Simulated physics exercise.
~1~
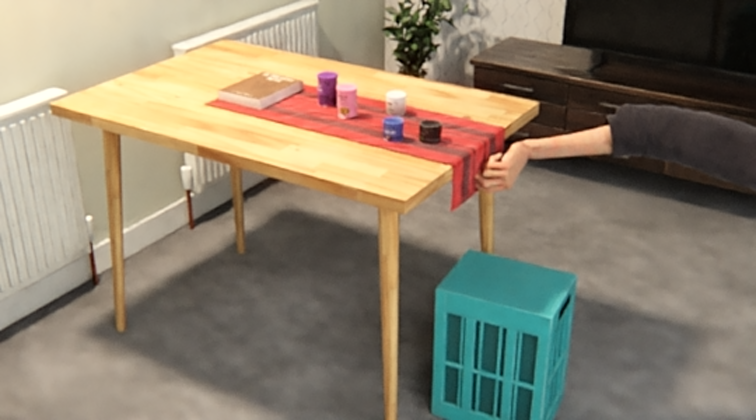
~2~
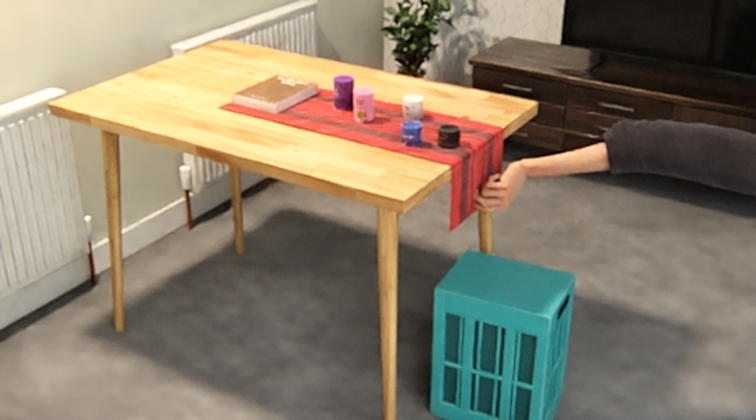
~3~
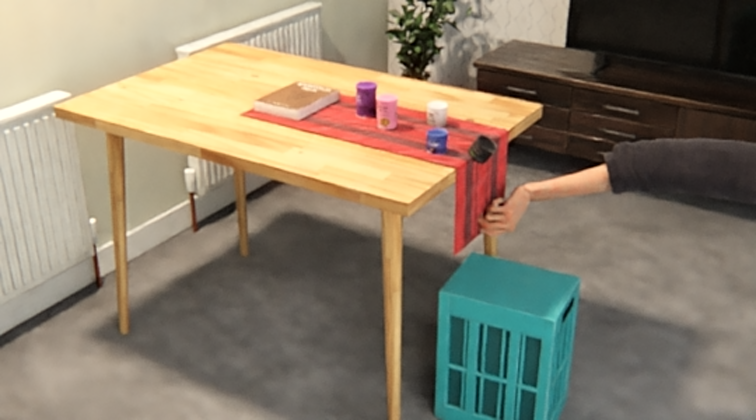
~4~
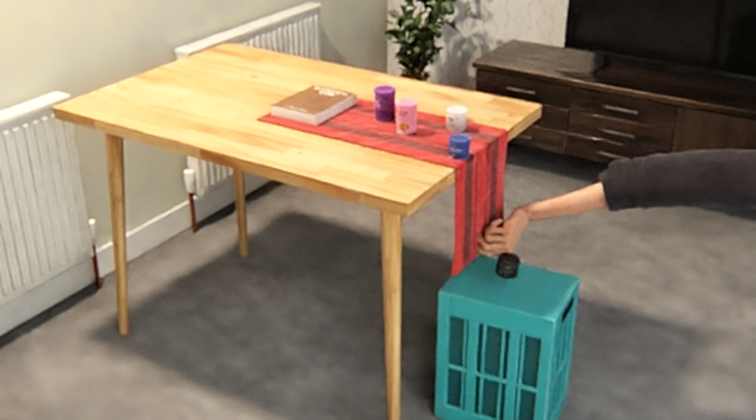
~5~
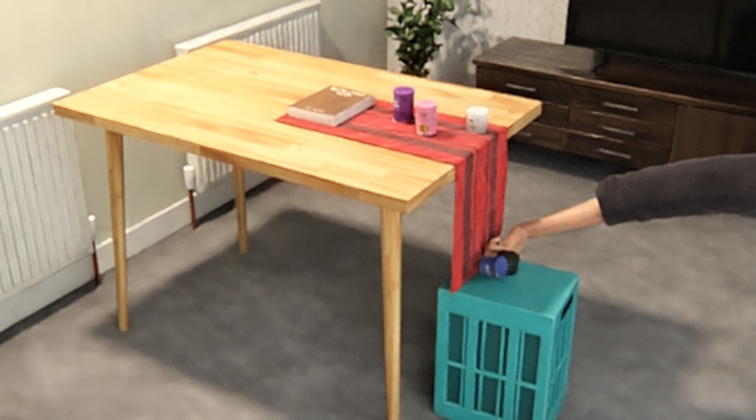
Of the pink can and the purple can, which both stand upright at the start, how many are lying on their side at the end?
None of them are, as the pink can and the purple can are both still standing upright on the runner at the end.
